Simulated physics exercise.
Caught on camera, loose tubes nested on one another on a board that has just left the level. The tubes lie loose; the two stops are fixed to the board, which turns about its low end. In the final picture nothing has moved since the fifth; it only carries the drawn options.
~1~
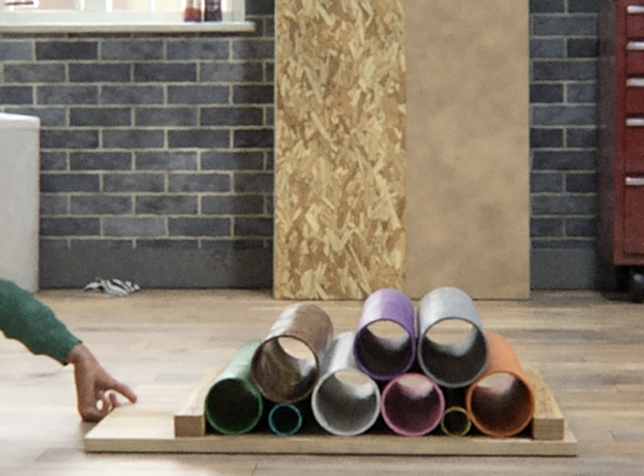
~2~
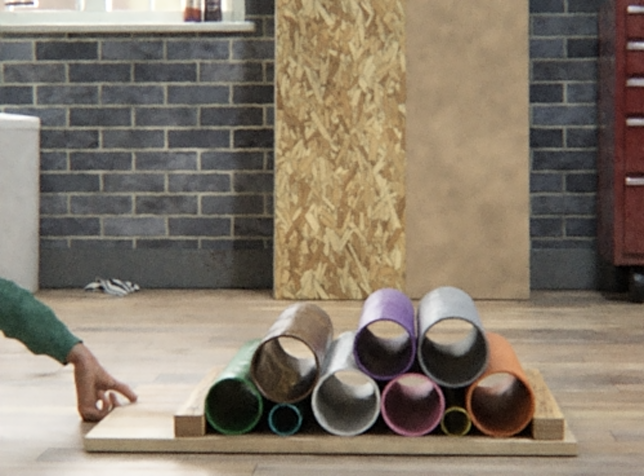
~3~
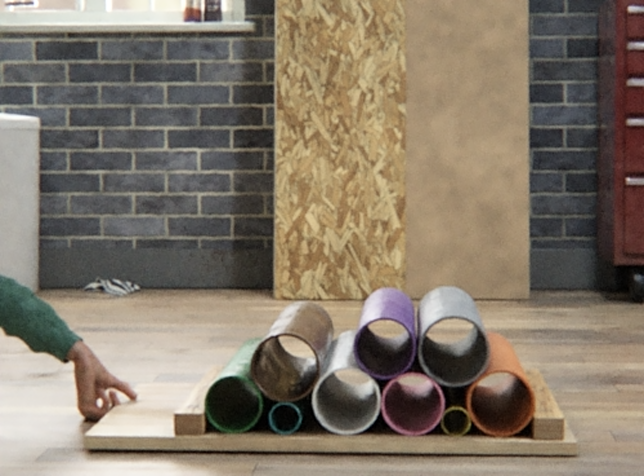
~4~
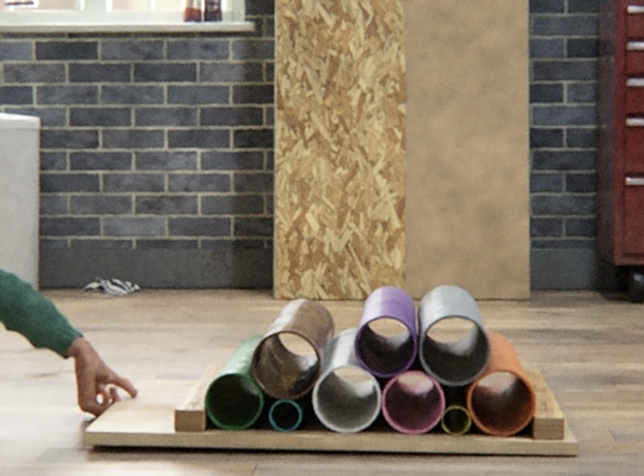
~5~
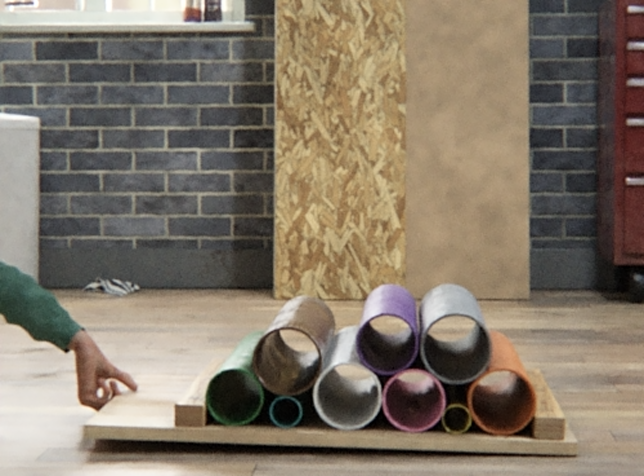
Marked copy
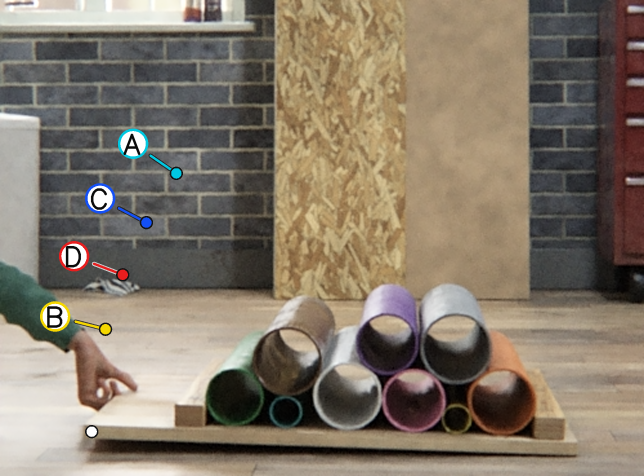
A hand in a green sleeve rests at the left end of a pale wooden board on a workshop floor, seen from the front by a still camera, with grey brick, leaning panels and a red cabinet behind. Between wooden blocks lie green, teal, white, pink, yellow and orange tubes, with brown, purple and grey ones nested above. The hand slightly raises the board's left end, and the tubes rise slightly with it.
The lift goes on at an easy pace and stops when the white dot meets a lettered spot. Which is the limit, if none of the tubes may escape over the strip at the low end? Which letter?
Lift it to A and no more.
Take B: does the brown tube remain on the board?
Yes.
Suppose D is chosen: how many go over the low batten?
It comes to none.
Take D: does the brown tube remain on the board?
The brown tube: Yes.
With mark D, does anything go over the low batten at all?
At D: No.
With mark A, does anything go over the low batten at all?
No, at A.
On the copy, A at (177, 173); B at (105, 329); C at (147, 223); D at (123, 275); the white dot at (91, 432).
On A. First, board at 19°.
Then, board at 34°.
Finally, board at 34°, none over the low batten.
By contrast, B none over the low batten; C none over the low batten; D none over the low batten.
